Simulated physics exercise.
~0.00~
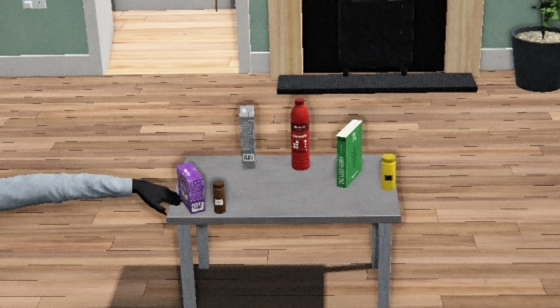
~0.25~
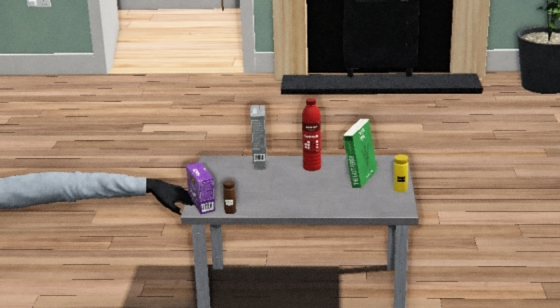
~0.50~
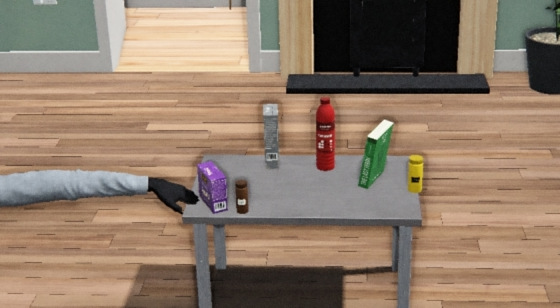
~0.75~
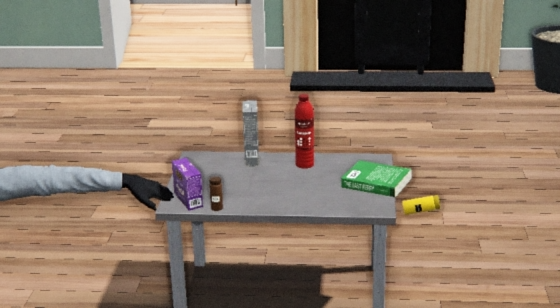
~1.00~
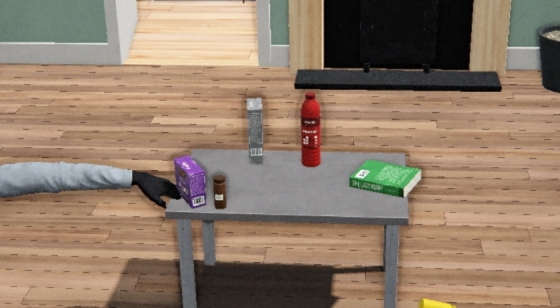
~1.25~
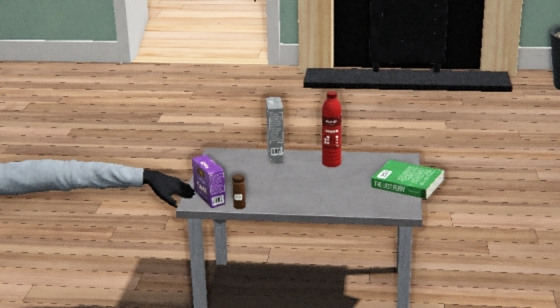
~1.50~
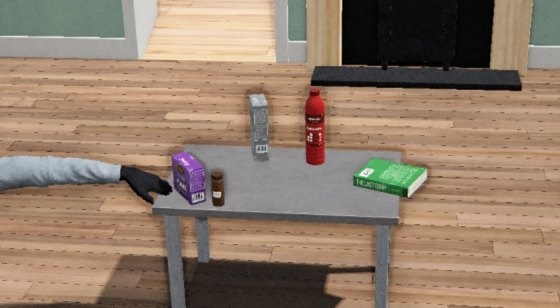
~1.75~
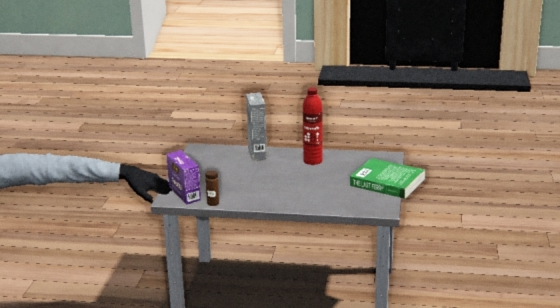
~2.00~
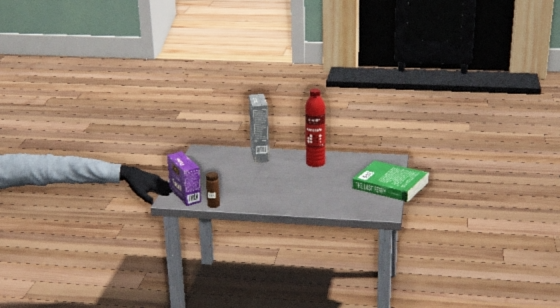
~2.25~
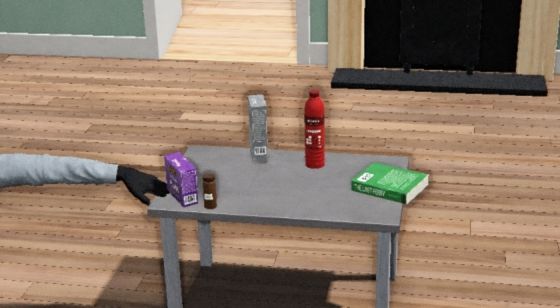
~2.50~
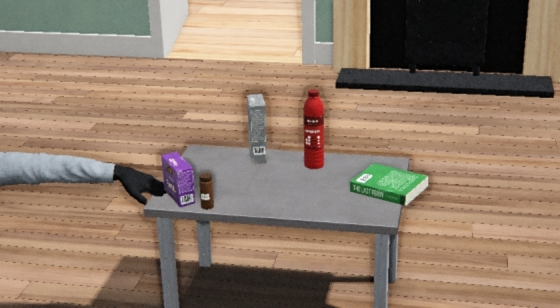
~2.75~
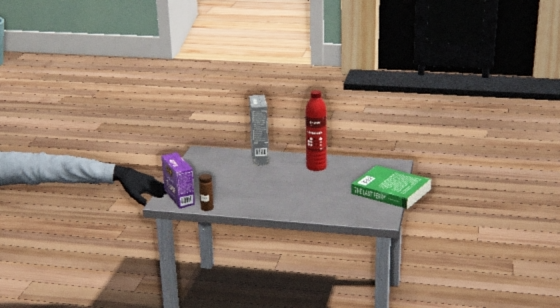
In this clip, a gloved hand rests by a purple packet on a small grey table holding several items as the table shifts back and forth; the green book tips onto its side, the yellow shaker falls off the right edge, and the other items stay upright.
